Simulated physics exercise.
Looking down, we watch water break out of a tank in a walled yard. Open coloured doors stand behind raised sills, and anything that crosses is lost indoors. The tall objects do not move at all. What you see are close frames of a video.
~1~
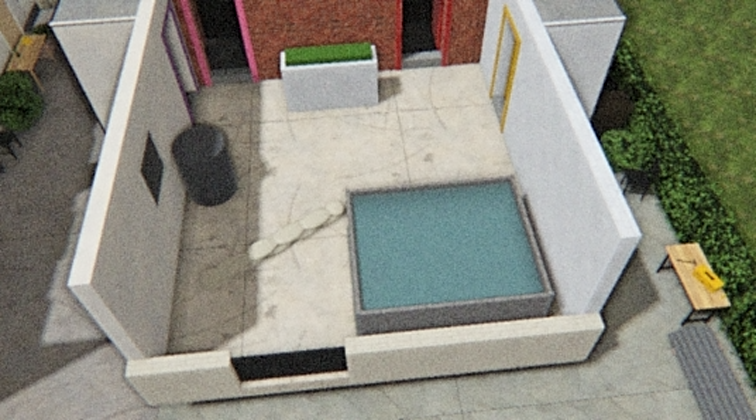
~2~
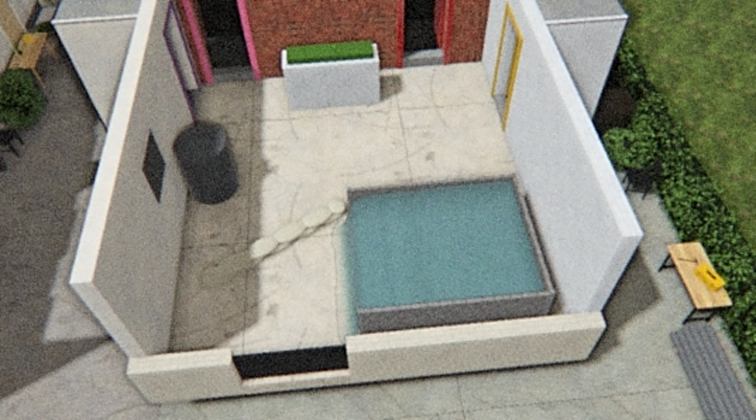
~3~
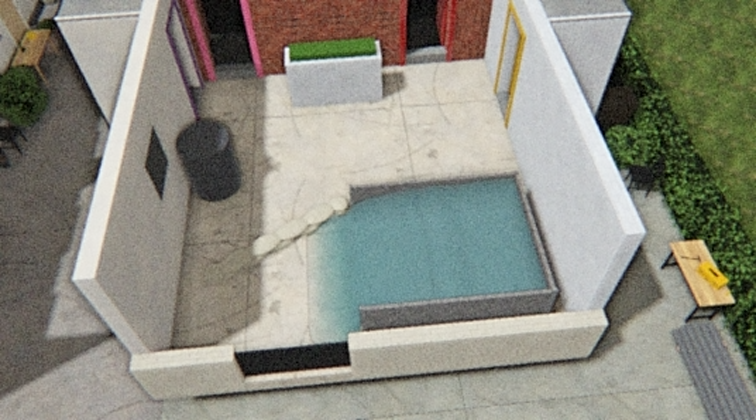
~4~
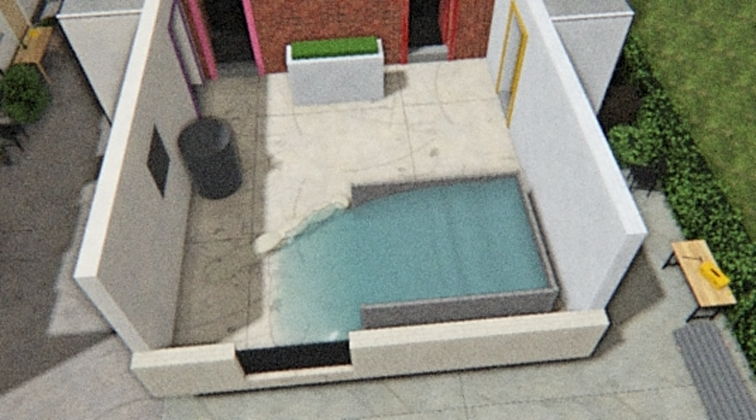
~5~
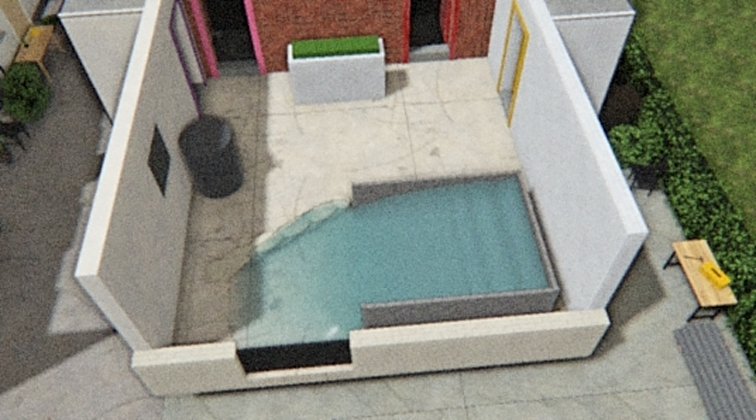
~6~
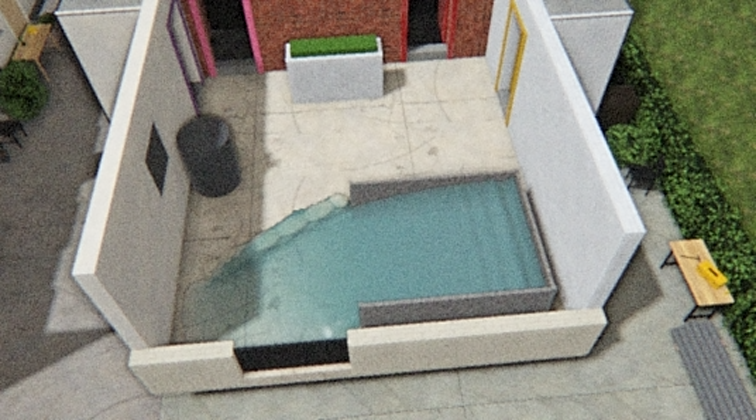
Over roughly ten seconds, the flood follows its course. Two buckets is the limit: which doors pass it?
In the end red door: No more than two buckets, yellow door: More than two buckets, purple door: No more than two buckets, pink door: No more than two buckets.
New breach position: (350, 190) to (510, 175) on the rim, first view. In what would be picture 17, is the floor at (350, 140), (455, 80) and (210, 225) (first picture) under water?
So: Wetted, then wetted, then spared.
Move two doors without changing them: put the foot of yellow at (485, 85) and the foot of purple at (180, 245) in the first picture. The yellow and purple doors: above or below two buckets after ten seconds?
Looking at both, the yellow one gets flooded and the purple one gets flooded.
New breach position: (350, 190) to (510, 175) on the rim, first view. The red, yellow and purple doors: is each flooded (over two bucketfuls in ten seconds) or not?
Door by door: Red goes past the mark, yellow goes past the mark, purple goes past the mark.
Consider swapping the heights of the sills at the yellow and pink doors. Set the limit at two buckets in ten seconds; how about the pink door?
Outcome at pink door: It tops the limit.
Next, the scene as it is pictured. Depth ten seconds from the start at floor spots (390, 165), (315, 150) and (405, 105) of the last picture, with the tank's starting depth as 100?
Going in order, that's 14, 12 and 10 %.
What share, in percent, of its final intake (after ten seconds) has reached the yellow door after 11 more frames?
Estimated share: About 0 %.
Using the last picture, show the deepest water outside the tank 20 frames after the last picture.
I'd point to about (199, 199).
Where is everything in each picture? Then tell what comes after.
The open tank at (442, 242) is whole and still, in the first frame.
The front is at a hidden place, out from the gap at (357, 267), in the second frame.
Water pours out at (360, 267) and has run to a hidden place, in the third frame.
The front is at a hidden place, out from the gap at (361, 267), in the fourth frame.
Water pours out at (362, 267) and has run to a hidden place, in the fifth frame.
The front is at (188, 324), out from the gap at (360, 266), in the sixth frame.
A moment on, water covers 35 % of the floor; the red door not reached, the yellow door not reached, the purple door not reached, the pink door not reached.
Next, water covers 40 % of the floor; the red door not reached, the yellow door not reached, the purple door not reached, the pink door not reached.
Then, water covers 65 % of the floor; the red door not reached, the yellow door not reached, the purple door wet at the sill, nothing in, the pink door wet at the sill, nothing in.
Later, water covers 95 % of the floor; the red door wet at the sill, nothing in, the yellow door over two buckets in, the purple door wet at the sill, nothing in, the pink door wet at the sill, nothing in.
In the end, water covers 95 % of the floor; the red door wet at the sill, nothing in, the yellow door far over two buckets in, the purple door wet at the sill, nothing in, the pink door wet at the sill, nothing in.
